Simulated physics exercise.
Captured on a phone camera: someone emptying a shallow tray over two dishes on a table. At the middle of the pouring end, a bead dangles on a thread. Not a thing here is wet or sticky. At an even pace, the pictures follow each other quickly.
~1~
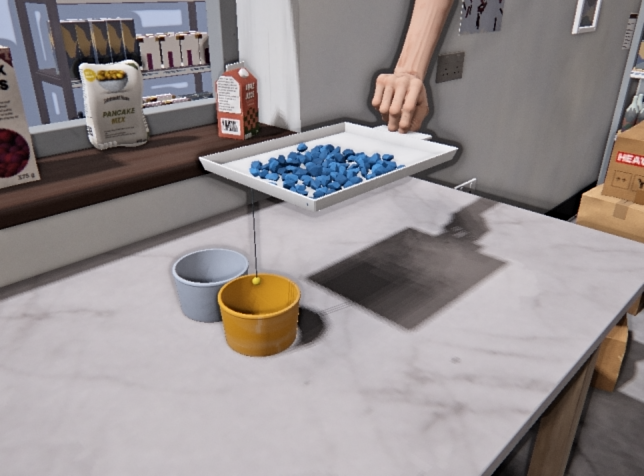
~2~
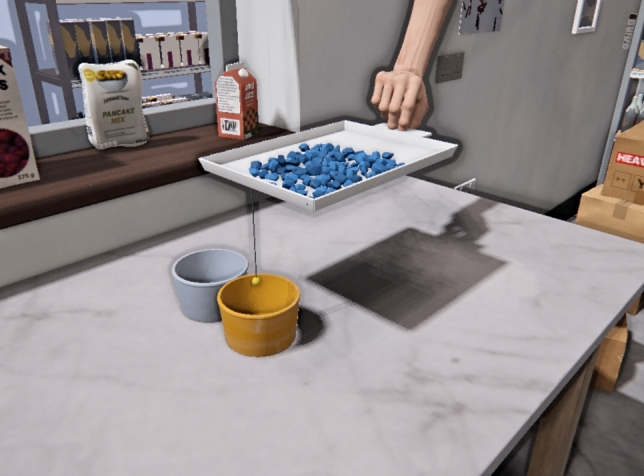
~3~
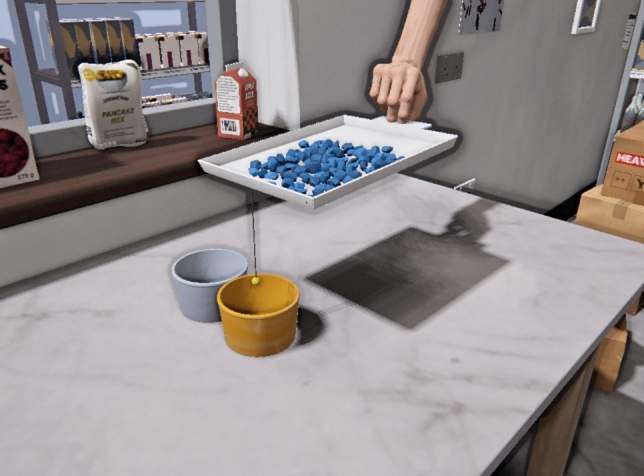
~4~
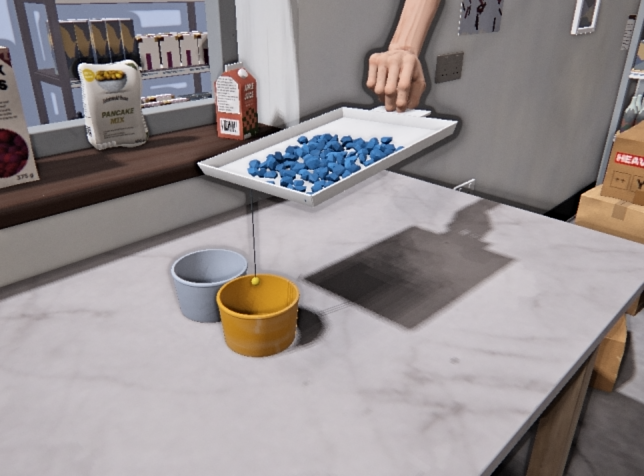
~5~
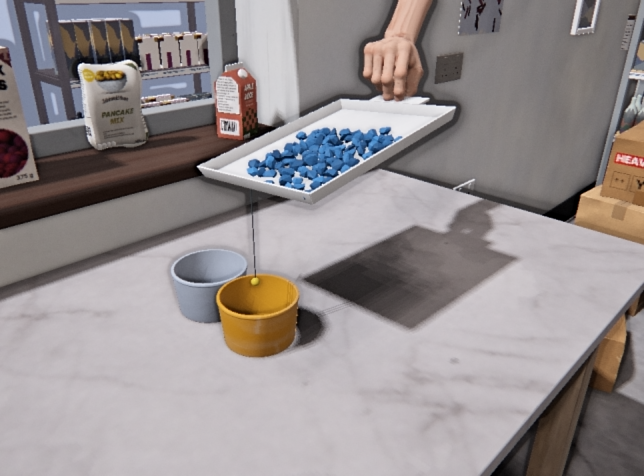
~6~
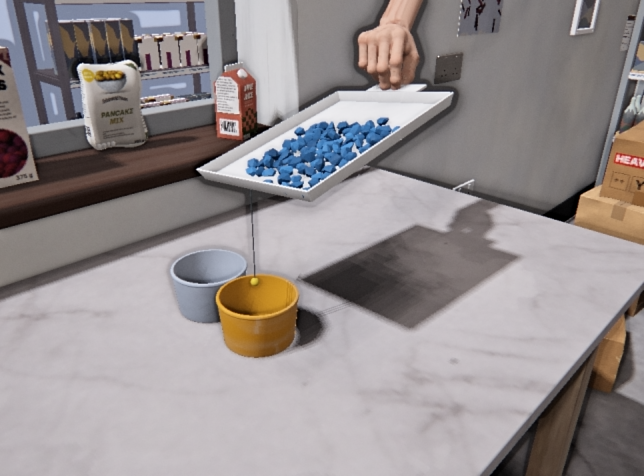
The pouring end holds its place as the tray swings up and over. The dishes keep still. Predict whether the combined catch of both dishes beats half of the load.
The dishes catch most of the load.
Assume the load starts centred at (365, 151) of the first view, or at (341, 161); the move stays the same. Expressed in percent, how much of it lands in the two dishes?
It comes to about 60 per cent the first time and about 70 per cent the second.
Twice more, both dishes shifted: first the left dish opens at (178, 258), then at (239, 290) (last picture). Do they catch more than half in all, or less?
Taking them in turn, it's beyond half and then short of half.
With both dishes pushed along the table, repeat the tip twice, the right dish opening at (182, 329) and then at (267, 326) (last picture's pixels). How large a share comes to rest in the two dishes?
First placement: Some 0 %; second placement: Some 50 %.
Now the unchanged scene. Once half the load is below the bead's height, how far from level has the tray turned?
About 85°.
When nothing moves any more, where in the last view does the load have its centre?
The centre comes to rest near (206, 303).
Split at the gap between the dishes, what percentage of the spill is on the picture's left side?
90 in a hundred, roughly.
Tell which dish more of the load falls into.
Winning side: Left of the pair.
Just after the last frame, tray tipped steeply; almost all on the tray; about a tenth in the air.
A moment on, tray tipped past a quarter turn; just a few on the tray; about a tenth in the right dish; roughly two thirds in the left dish; roughly a quarter outside both; about a tenth in the air.
Further on, tray tipped past a quarter turn; just a few in the right dish; roughly two thirds in the left dish; roughly a quarter outside both.
When it is over, tray tipped past a quarter turn; just a few in the right dish; roughly two thirds in the left dish; roughly a quarter outside both.
